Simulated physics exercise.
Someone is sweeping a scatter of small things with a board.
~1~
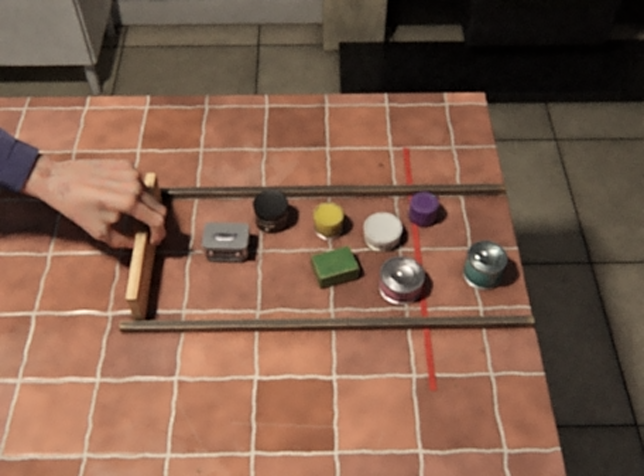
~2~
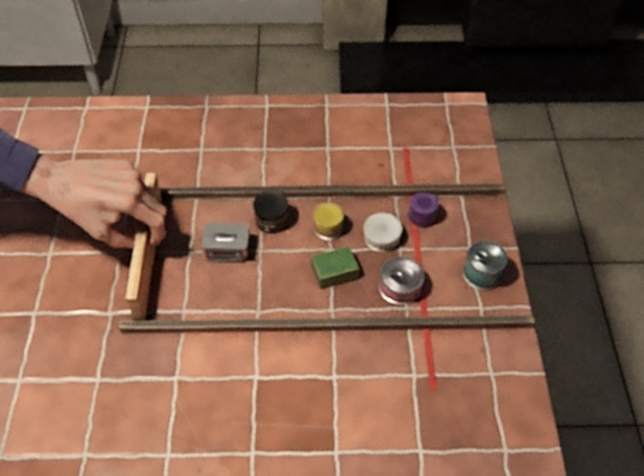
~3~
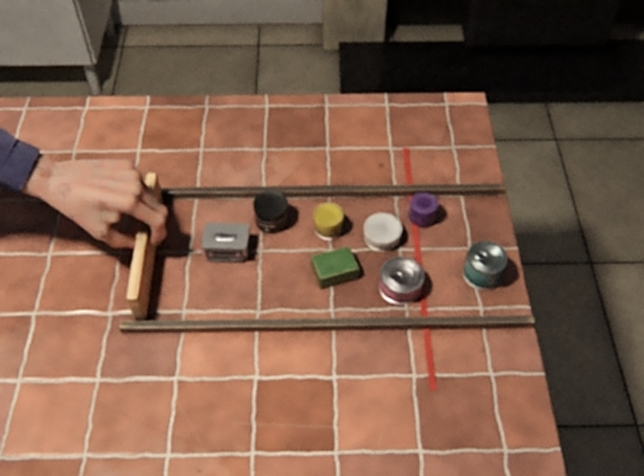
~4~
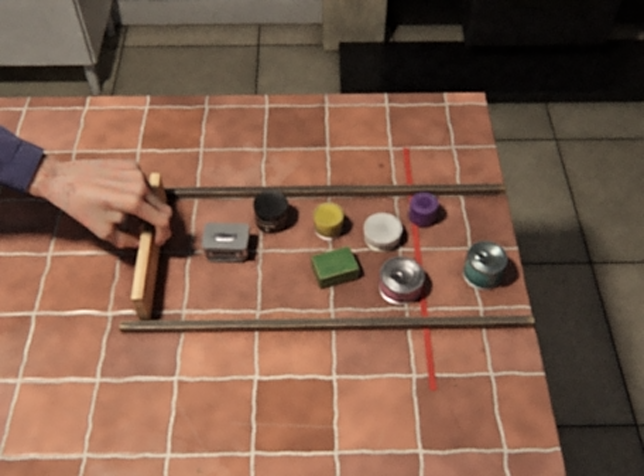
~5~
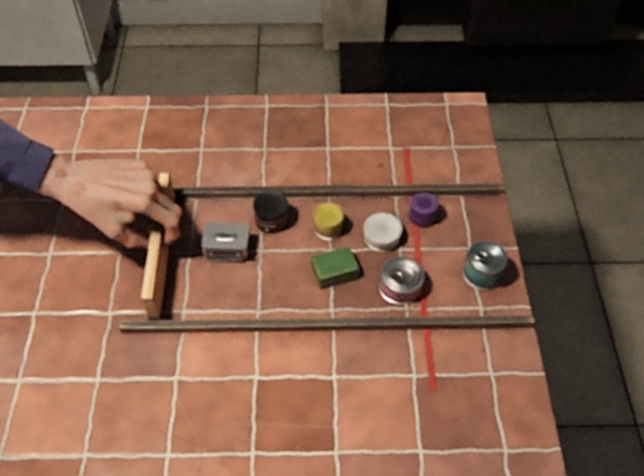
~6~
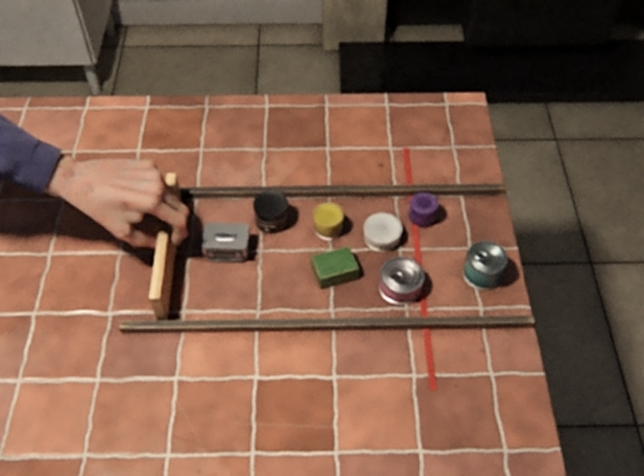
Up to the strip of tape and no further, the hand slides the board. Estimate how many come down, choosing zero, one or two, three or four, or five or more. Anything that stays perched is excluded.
The number that tumble down is nil.
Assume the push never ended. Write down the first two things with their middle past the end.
It's the turquoise pot and then the purple lid.
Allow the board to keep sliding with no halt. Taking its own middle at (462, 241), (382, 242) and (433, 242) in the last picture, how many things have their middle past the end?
4, 0 and 1.
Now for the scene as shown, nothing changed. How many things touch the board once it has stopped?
Result: 3 in all.
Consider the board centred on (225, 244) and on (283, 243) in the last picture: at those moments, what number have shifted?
At the first spot the count is 1, and at the second it is 3.
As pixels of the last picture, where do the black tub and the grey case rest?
Taking them in turn, first comes (431, 205), then (439, 239).
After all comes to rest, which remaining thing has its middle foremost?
That would be the turquoise pot.
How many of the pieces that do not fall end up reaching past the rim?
It's 1.
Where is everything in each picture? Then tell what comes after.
In the first frame, turquoise pot (485, 265); purple lid (423, 210); pink tin (401, 280); board (145, 245); tape (418, 255).
In the second frame, purple lid (423, 210); yellow tin (329, 221).
In the third frame, pink tin (401, 280); black tub (271, 212).
In the fourth frame, turquoise pot (485, 265); grey case (227, 243).
In the fifth frame, purple lid (423, 210); white tin (383, 233).
In the sixth frame, turquoise pot (485, 265); purple lid (423, 210); pink tin (401, 280); board (167, 245); tape (418, 255).
Soon after, none off yet; turquoise pot at rest near (485, 265); purple lid at rest near (423, 210); pink tin at rest near (401, 280).
At rest, the number that fall off is zero.
